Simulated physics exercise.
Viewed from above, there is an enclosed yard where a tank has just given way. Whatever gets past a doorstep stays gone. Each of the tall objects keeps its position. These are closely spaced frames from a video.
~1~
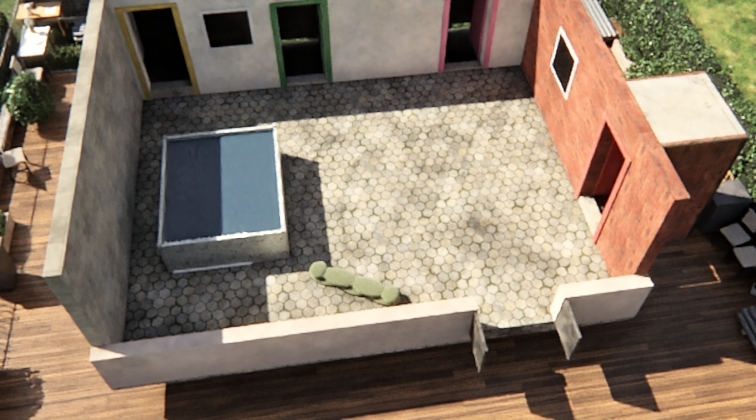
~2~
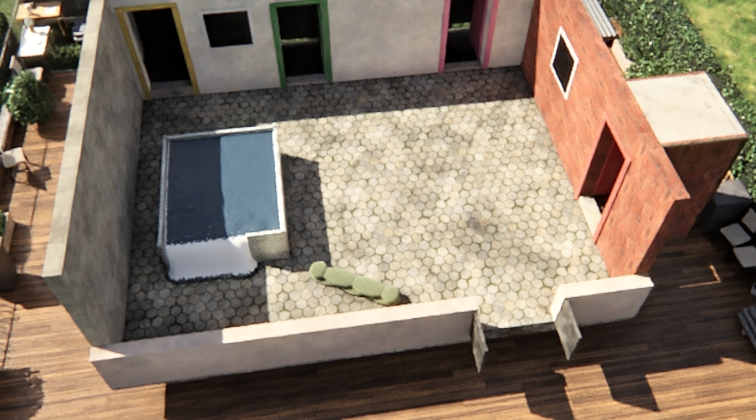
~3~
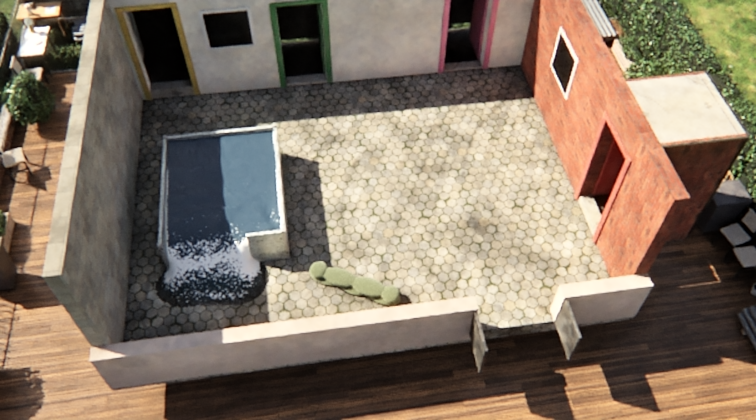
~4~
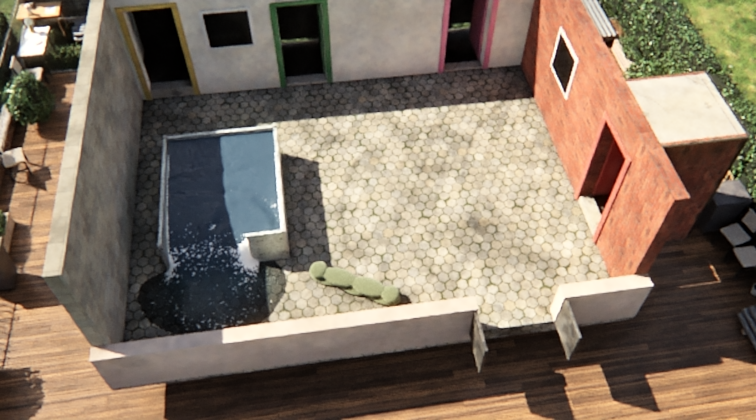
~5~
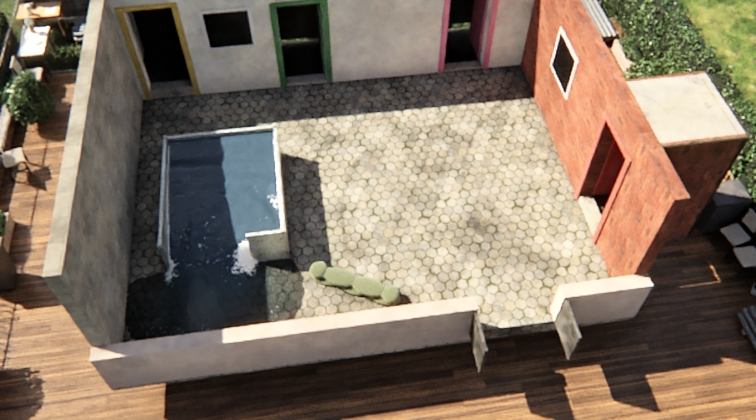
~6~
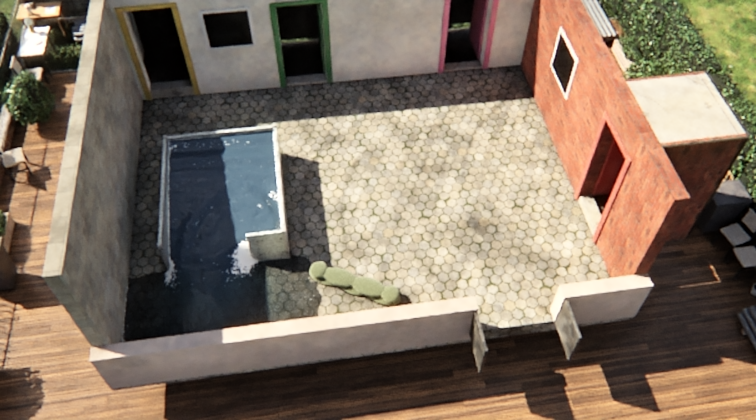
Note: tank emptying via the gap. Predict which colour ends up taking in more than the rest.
Pink takes in the most.
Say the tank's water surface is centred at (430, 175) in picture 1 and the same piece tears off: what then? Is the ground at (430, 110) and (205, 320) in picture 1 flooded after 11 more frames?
Well, the first point ends up unwetted, and the second one ends up swamped.
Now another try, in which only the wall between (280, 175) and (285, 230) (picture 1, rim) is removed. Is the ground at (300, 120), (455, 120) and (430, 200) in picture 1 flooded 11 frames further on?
In sequence the three spots come out still bare, then wetted, then wetted.
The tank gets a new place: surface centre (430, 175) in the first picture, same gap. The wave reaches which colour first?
I'd go with the red door.
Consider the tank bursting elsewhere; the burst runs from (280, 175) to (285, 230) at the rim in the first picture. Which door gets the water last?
I'd say the yellow-painted one comes last.
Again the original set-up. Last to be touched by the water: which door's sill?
The pink door.
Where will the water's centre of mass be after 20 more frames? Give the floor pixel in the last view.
That comes out near (250, 255).
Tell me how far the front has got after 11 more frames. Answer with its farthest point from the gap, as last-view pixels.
Roughly at (505, 314).
A moment on, water covers 10 % of the floor; red door not reached, green door not reached, yellow door not reached, pink door not reached.
Next, water covers 20 % of the floor; red door not reached, green door not reached, yellow door not reached, pink door not reached.
Then, water covers 40 % of the floor; red door not reached, green door not reached, yellow door wet at the sill, nothing in, pink door not reached.
Later, water covers 75 % of the floor; red door a trickle in, green door wet at the sill, nothing in, yellow door a trickle in, pink door not reached.
In the end, water covers 90 % of the floor; red door a trickle in, green door wet at the sill, nothing in, yellow door a trickle in, pink door some in; the pink door has let in the most.
